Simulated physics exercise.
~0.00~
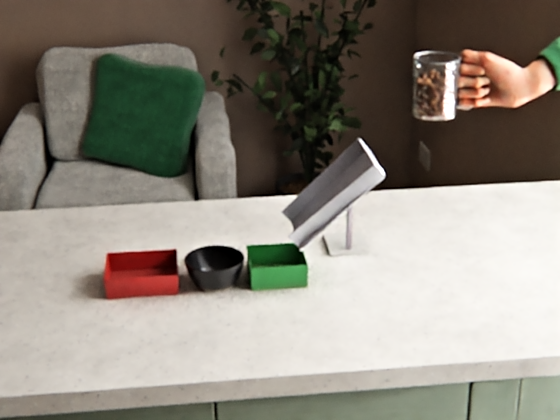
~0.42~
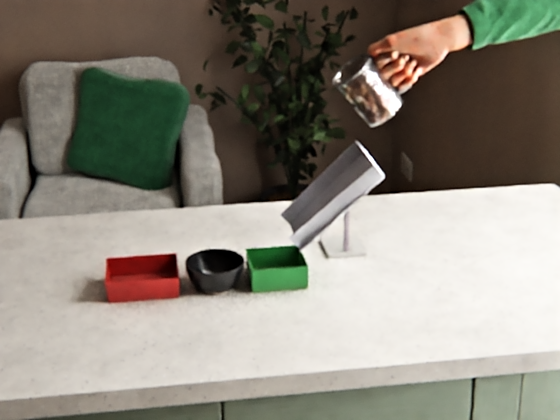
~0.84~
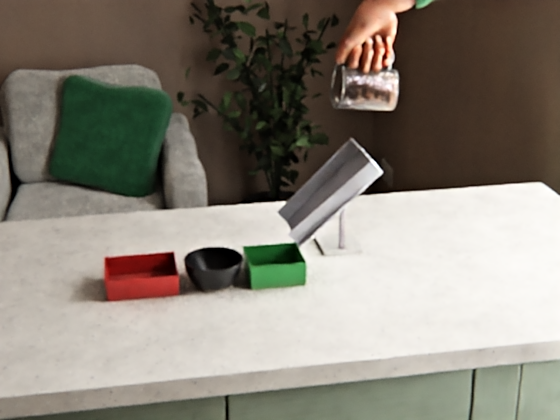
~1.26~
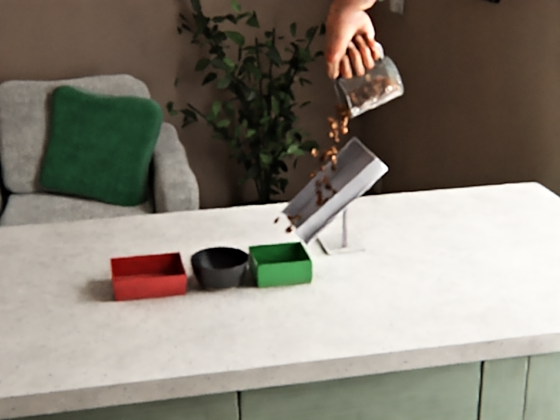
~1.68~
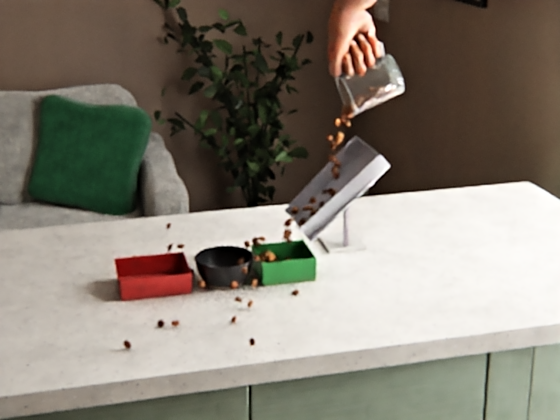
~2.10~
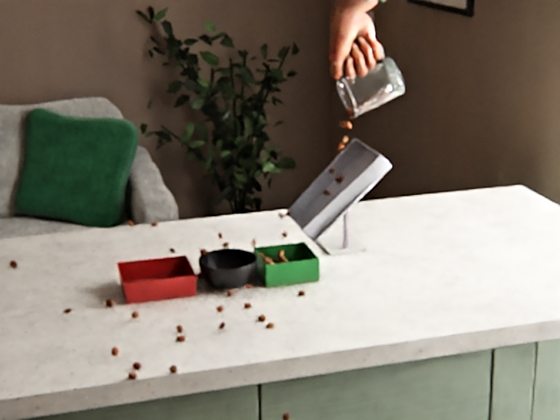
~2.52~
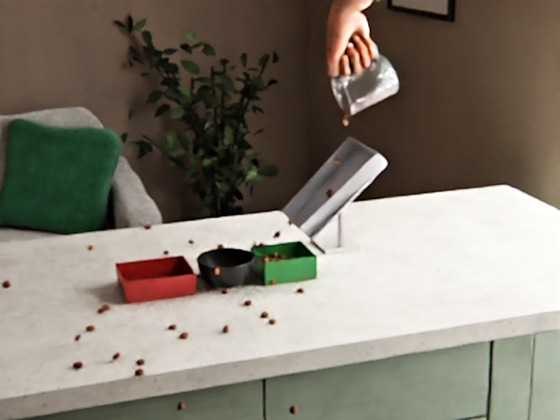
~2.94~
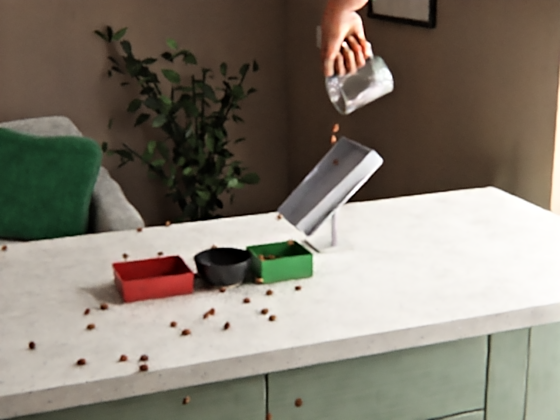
A hand tips a clear cup of brown kibble over a grey sloping chute on a pale countertop, seen from the front and slightly above. Below the chute, a red tin, a black bowl and a green tin sit in a row from left to right, with a grey armchair, green cushion and leafy plant behind. The hand brings the cup in from the right, tilting it until pieces pour out. They slide down leftward, some landing in the green tin while others scatter across the counter and over its front edge. Finally, the cup looks nearly empty, with a few last bits falling.
